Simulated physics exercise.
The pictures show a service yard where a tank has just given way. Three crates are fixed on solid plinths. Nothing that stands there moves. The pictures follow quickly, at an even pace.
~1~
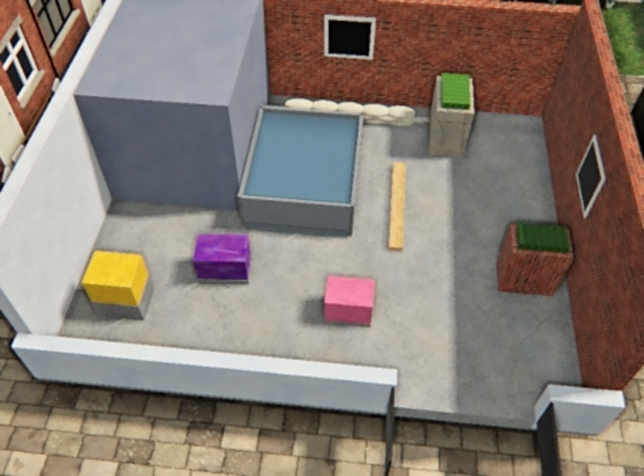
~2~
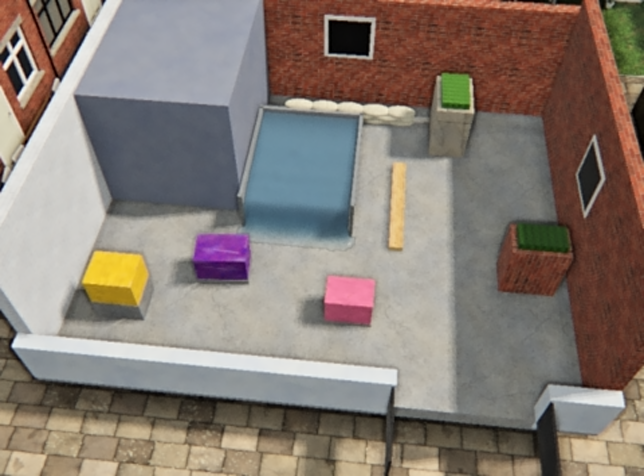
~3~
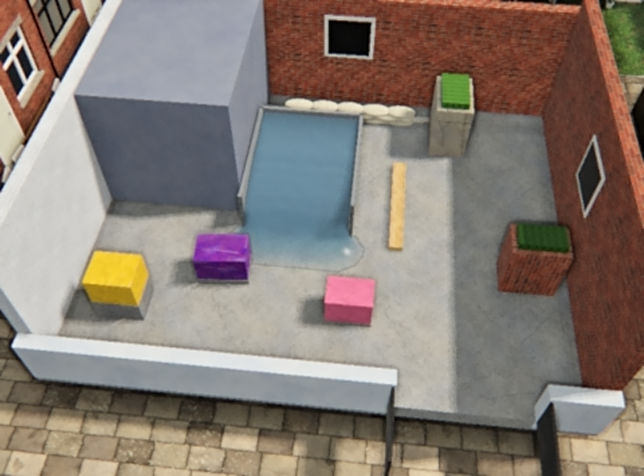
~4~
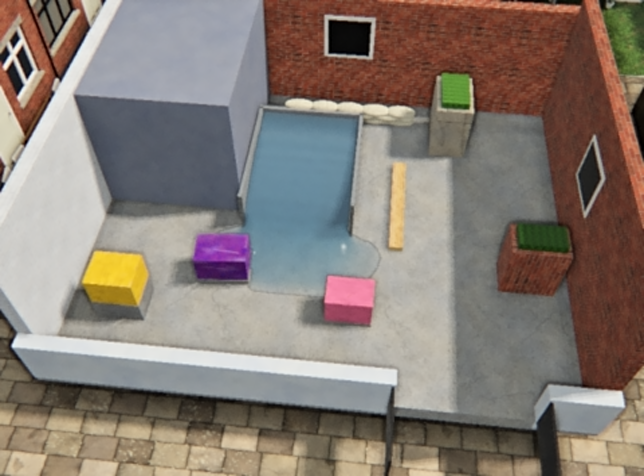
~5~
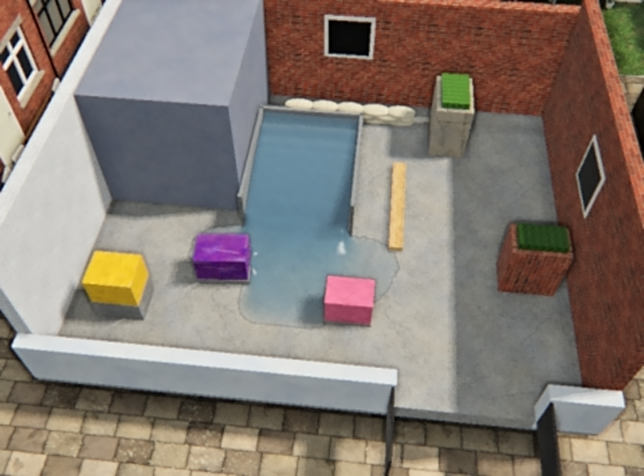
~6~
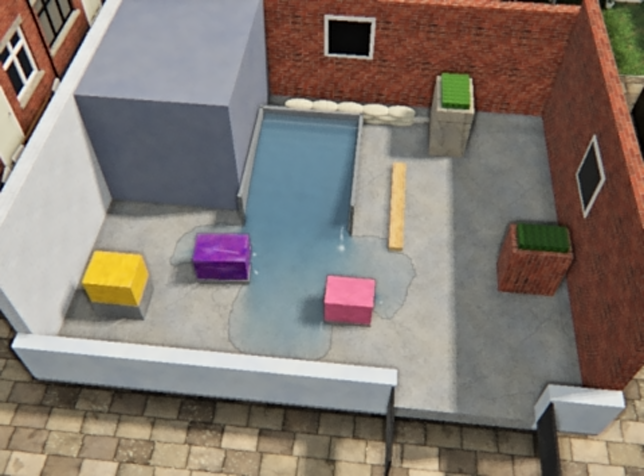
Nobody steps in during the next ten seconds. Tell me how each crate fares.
One by one: The purple crate is wetted; the pink crate is wetted; the yellow crate escapes dry.
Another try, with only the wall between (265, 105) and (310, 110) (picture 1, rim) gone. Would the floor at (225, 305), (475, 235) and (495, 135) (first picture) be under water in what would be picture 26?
In that order: Dry, awash, awash.
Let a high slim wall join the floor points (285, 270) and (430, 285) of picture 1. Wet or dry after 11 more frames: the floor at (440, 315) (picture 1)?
At that place: Clear.
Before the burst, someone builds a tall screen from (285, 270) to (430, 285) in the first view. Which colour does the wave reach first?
That is the purple-painted one.
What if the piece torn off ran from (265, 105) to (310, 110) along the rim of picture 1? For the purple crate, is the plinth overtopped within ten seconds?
In short: Purple crate escapes it.
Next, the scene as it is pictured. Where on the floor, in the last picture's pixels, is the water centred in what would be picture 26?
Close to (302, 282).
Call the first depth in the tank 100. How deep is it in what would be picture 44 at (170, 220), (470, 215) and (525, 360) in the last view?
In turn 18, 4 and 18 in a hundred.
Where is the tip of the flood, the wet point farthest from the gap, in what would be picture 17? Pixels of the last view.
I would point to (555, 387).
A moment on, water covers 30 % of the floor; the purple crate water round its plinth, the pink crate water round its plinth, the yellow crate water round its plinth.
Next, water covers 50 % of the floor; the purple crate water round its plinth, the pink crate water round its plinth, the yellow crate water round its plinth.
Then, water covers 65 % of the floor; the purple crate water round its plinth, the pink crate water round its plinth, the yellow crate water round its plinth.
Later, water covers 80 % of the floor; the purple crate water round its plinth, the pink crate water round its plinth, the yellow crate water round its plinth.
In the end, water covers 90 % of the floor; the purple crate was topped, the pink crate was topped, the yellow crate stayed above the water.
